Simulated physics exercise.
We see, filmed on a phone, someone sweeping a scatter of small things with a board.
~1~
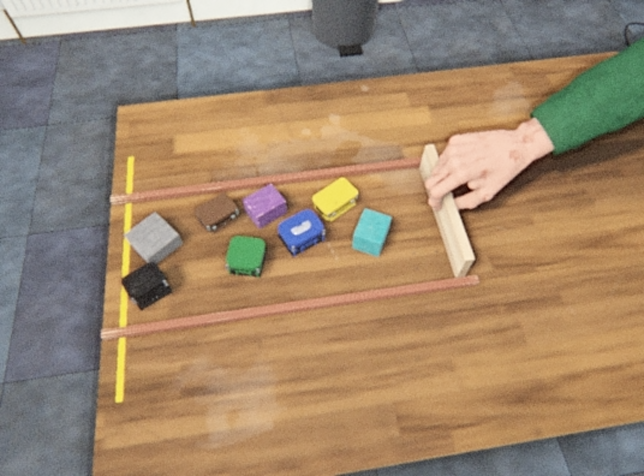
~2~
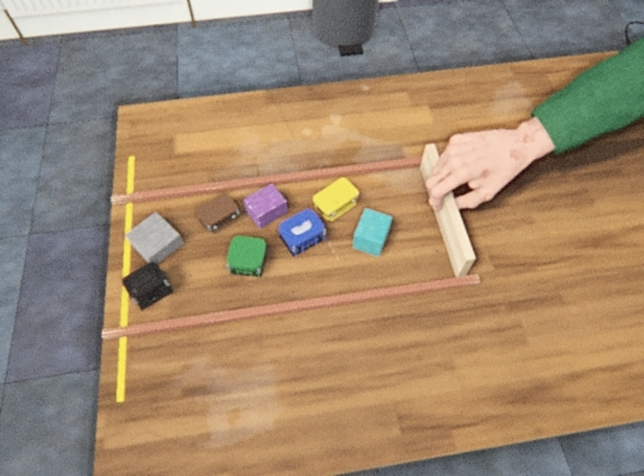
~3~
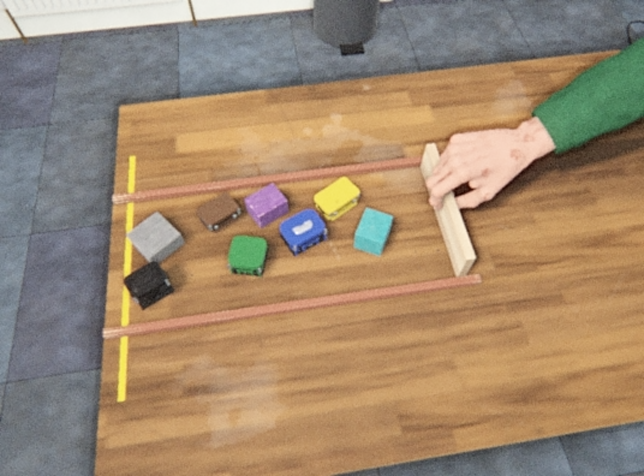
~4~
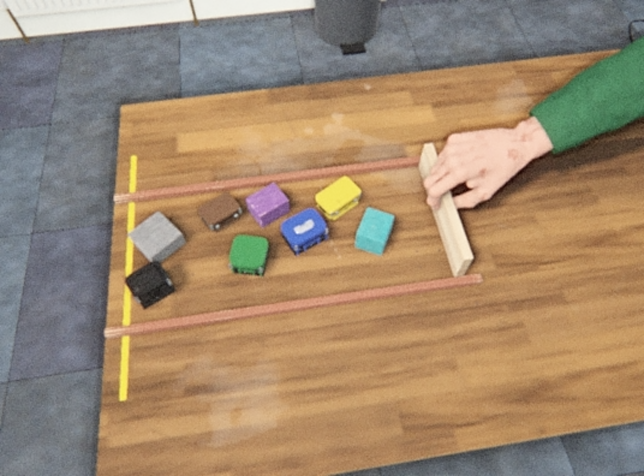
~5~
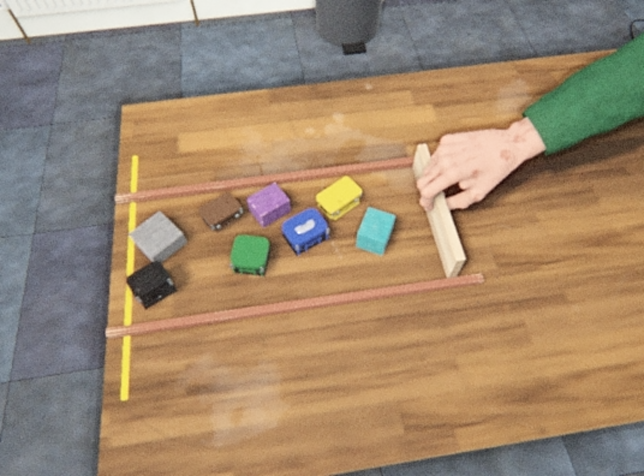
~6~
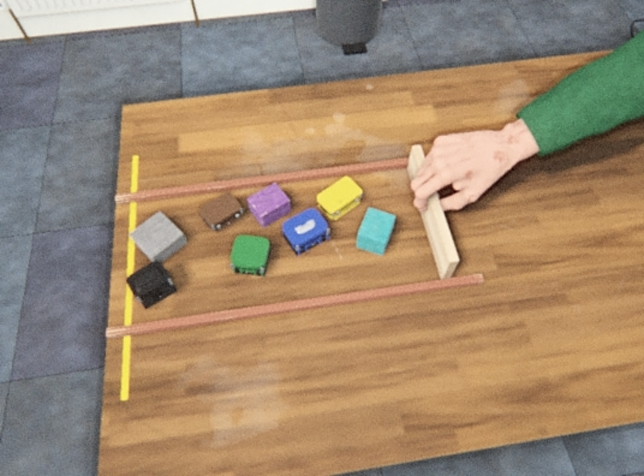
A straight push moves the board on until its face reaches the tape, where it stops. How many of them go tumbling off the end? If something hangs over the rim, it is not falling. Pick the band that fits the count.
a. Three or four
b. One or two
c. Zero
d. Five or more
d, five or more.
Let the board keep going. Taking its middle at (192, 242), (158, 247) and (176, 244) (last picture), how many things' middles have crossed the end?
Taking the three positions in turn, the counts come to 2, 5 and 3.
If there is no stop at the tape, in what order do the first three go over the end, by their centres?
They are the brown case, the grey block, the black case.
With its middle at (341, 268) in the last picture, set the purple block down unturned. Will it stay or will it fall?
It stays put.
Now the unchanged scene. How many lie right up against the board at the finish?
It's 2 of them.
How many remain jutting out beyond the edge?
I'd put it at 2.
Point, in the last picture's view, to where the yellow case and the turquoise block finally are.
The one named first is at (110, 219), the next at (111, 274).
Soon after, none off yet; black case at rest near (152, 284); grey block at rest near (159, 238); brown case at rest near (222, 213).
After that, none off yet; black case at rest near (152, 284); grey block at rest near (154, 241); brown case displaced about its own width near (168, 205).
And then, none off yet; black case displaced about its own width near (105, 302); grey block tilting a little near (101, 243); brown case tilting well over near (100, 228).
In the end, the number that fall off is five or more; gone, blue case, purple block, green case, brown case, grey block and black case.
